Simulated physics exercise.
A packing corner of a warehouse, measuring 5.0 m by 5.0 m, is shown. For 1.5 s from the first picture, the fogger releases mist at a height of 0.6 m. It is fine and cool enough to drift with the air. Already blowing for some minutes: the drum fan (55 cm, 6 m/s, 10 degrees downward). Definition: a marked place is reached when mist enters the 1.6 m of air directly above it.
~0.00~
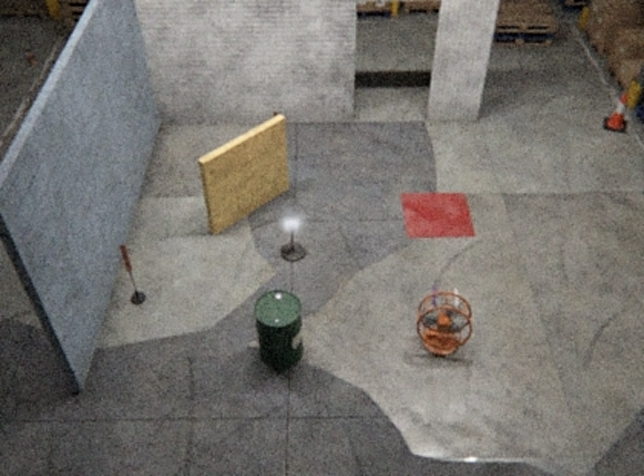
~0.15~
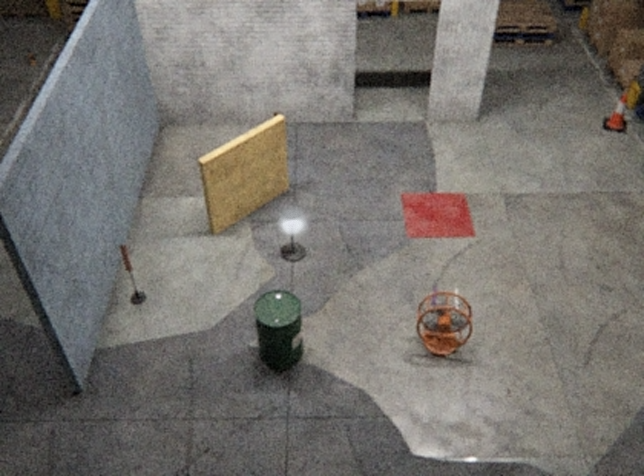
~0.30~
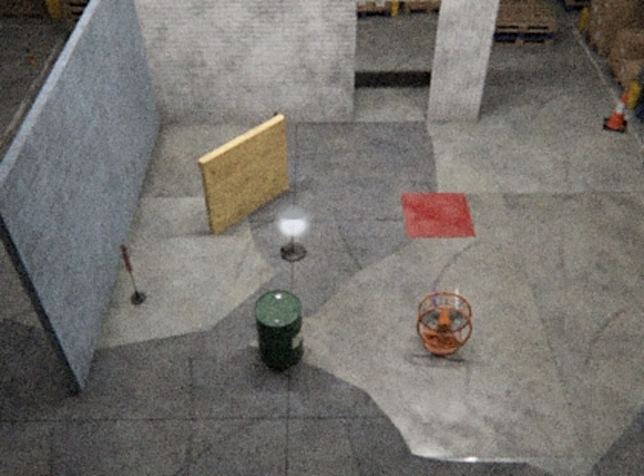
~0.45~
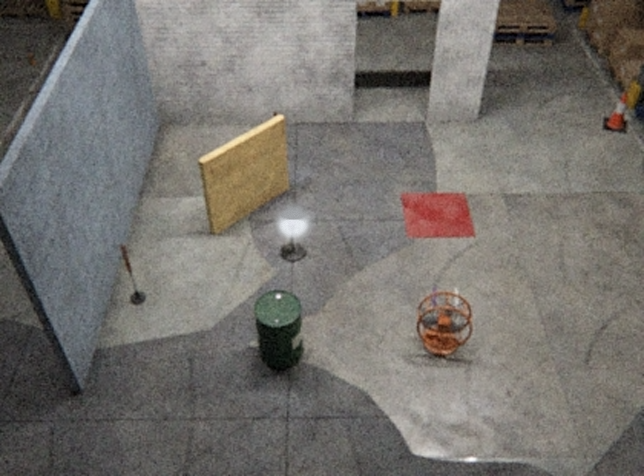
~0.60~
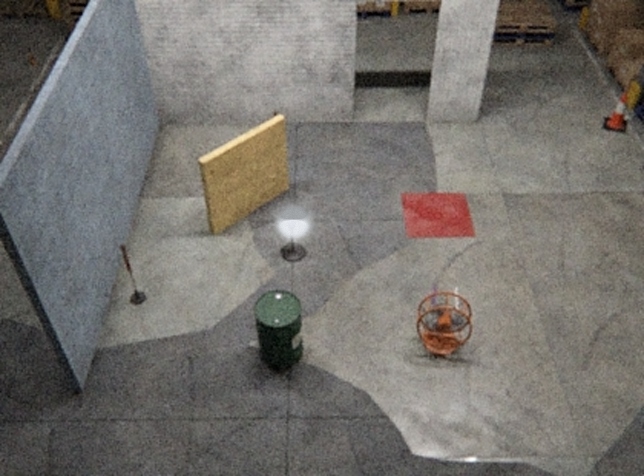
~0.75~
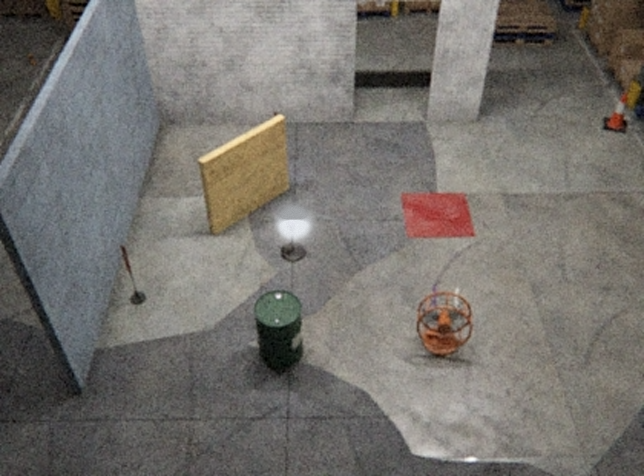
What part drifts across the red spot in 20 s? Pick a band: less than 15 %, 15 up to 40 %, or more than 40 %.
The band is less than 15 %.
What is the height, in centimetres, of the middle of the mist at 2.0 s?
Somewhere near 50 cm high.
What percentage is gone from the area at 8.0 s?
Around 0 percent at that point.
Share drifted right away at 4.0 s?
I'd put it at around 0 per cent.
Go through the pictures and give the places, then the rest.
In the first picture, the mist is thickest near (292, 221), the fogger stands at (292, 228) and the drum fan is at (444, 321).
In the second picture, the mist is thickest near (292, 221) and the red spot is centred on (437, 215).
In the third picture, the mist is thickest near (292, 221) and a ribbon ends at (130, 271).
In the fourth picture, the mist is thickest near (293, 221), the top of a screen is at (243, 138) and the top of a barrel is at (278, 308).
In the fifth picture, the mist is thickest near (293, 222).
In the sixth picture, the mist is thickest near (293, 222) and a ribbon ends at (130, 272).
By 2.0 s, 0 % has passed over the red spot; 0 % has left the area, and the middle of the rest is near (298, 223).
By 4.0 s, 0 % has passed over the red spot; 0 % has left the area, and the middle of the rest is near (309, 225).
By 8.0 s, 0 % has passed over the red spot; 0 % has left the area, and the middle of the rest is near (326, 228).
By 20.0 s, 0 % has passed over the red spot; 1 % has left the area, and the middle of the rest is near (276, 134).
